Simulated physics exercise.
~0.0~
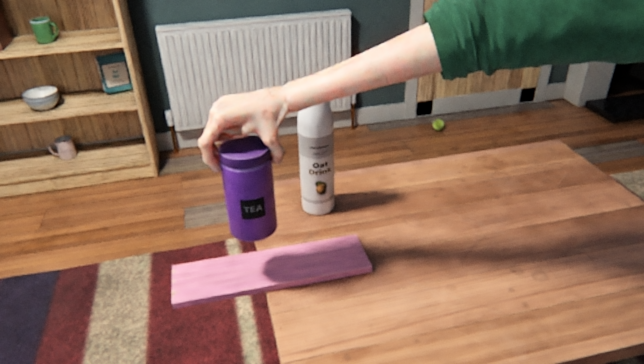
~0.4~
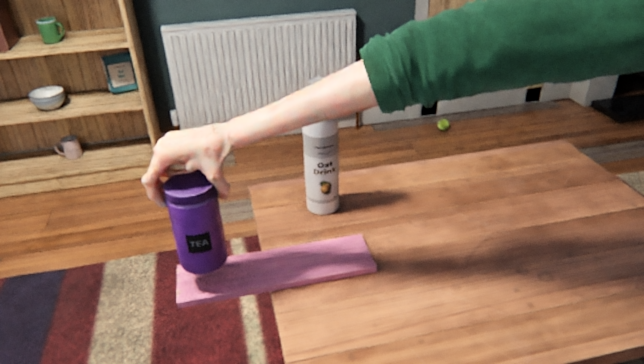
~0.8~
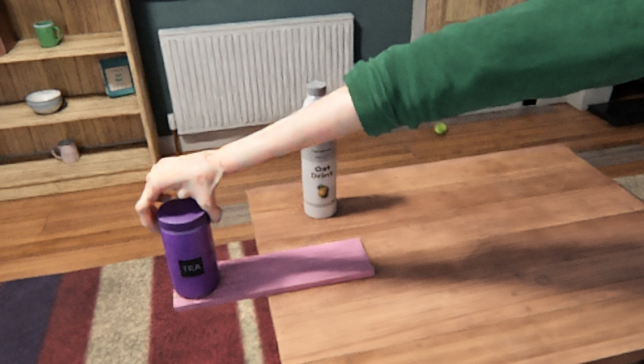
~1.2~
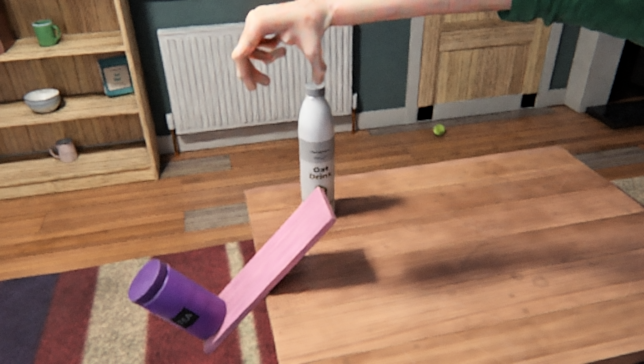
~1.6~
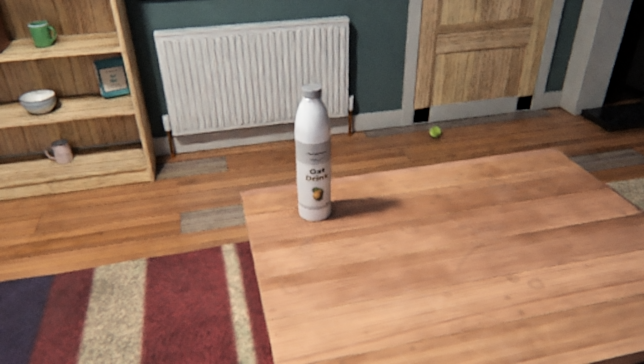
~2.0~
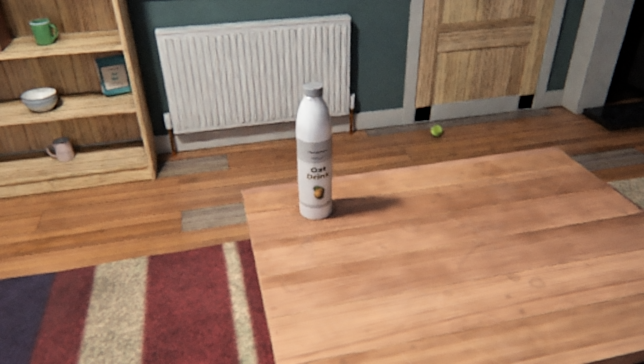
An arm in a green sleeve holds a purple tea jar above a wooden table, seen from slightly above by a gently swaying camera in a room with a shelf, a white radiator and a striped rug. A pink plank sticks out over the table's left edge, with a white bottle standing behind it. The hand moves the jar left and lowers it upright onto the plank's overhanging end. It lets go and draws back, and the plank tips steeply as the jar leans and drops. Both go out of view, leaving the bottle standing on the table.
